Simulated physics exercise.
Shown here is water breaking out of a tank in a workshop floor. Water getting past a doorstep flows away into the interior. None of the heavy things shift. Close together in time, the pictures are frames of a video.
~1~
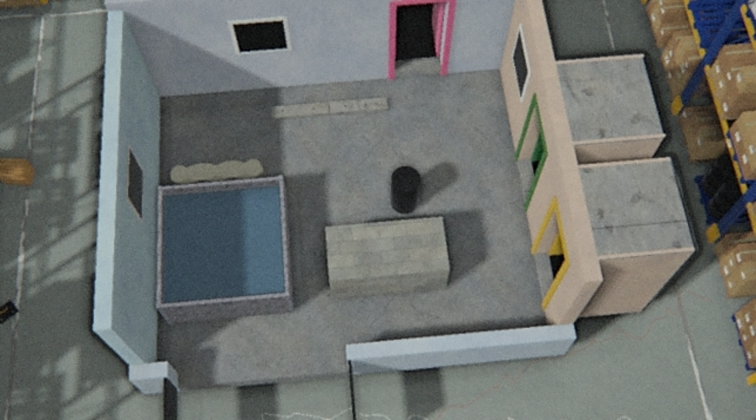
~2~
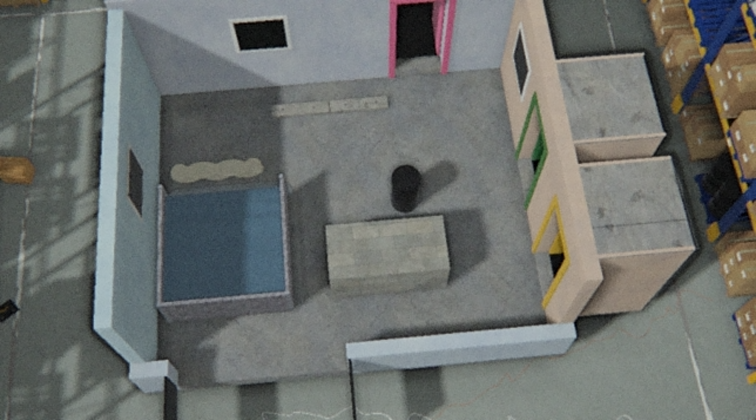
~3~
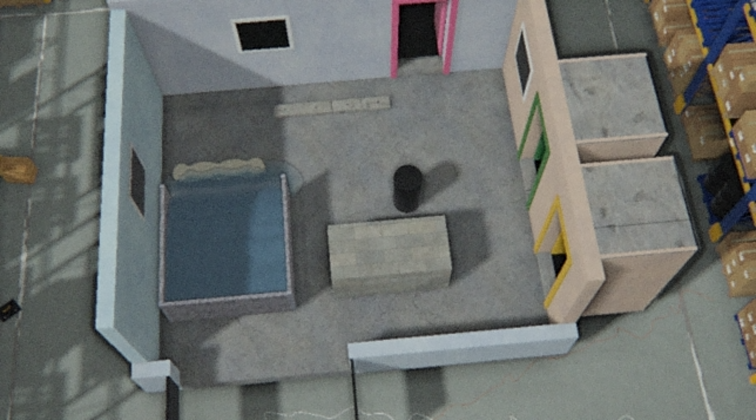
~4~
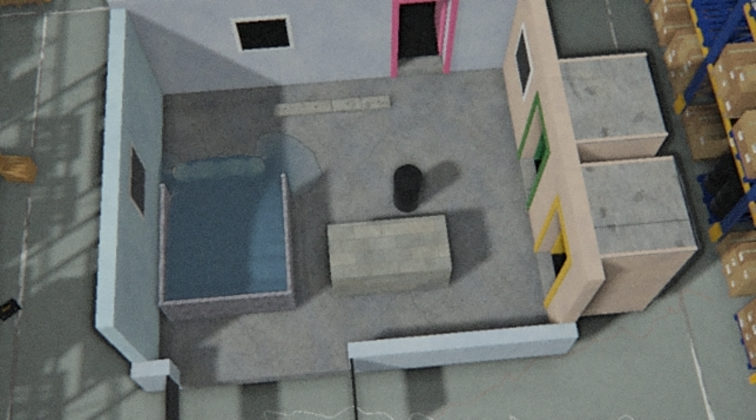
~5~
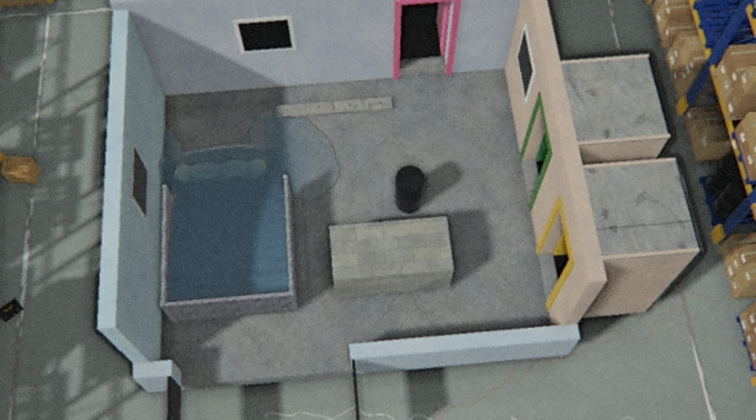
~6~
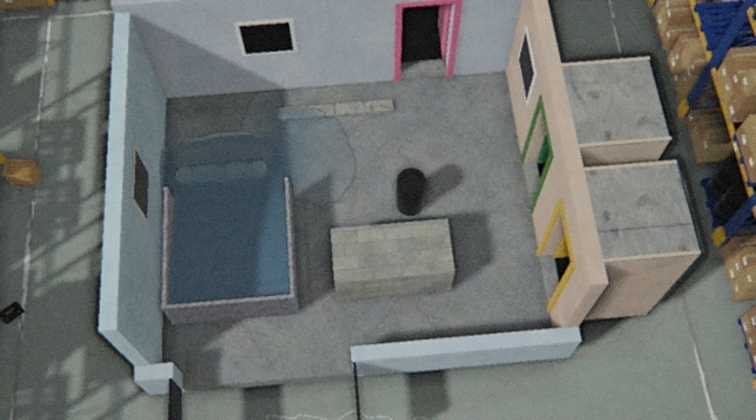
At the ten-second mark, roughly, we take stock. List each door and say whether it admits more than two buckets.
As I see it, pink door: Does not overshoot, green door: Overshoots, yellow door: Overshoots.
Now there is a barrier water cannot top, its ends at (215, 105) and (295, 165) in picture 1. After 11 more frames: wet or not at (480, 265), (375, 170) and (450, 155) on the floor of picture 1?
Reading them off in sequence: Spared, swamped, swamped.
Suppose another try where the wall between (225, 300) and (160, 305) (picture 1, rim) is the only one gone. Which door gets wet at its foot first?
It's the one in pink.
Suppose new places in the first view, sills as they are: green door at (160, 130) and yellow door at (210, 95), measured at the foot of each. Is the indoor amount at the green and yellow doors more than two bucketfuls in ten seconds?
Result - the green door exceeds the limit while the yellow door exceeds the limit.
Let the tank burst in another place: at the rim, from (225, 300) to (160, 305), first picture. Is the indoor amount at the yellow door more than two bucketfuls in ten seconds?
My reading: Yellow keeps below it.
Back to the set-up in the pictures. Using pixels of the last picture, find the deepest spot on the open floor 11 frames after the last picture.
Deepest spot: Near (167, 130).
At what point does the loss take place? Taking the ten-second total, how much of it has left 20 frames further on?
My reading is near 5 per cent.
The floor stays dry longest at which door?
Observed: The yellow one.
A moment on, water covers 30 % of the floor; the pink door not reached, the green door not reached, the yellow door not reached.
Next, water covers 45 % of the floor; the pink door wet at the sill, nothing in, the green door not reached, the yellow door not reached.
Then, water covers 55 % of the floor; the pink door wet at the sill, nothing in, the green door wet at the sill, nothing in, the yellow door not reached.
Later, water covers 80 % of the floor; the pink door wet at the sill, nothing in, the green door over two buckets in, the yellow door wet at the sill, nothing in.
In the end, water covers 95 % of the floor; the pink door wet at the sill, nothing in, the green door over two buckets in, the yellow door over two buckets in.
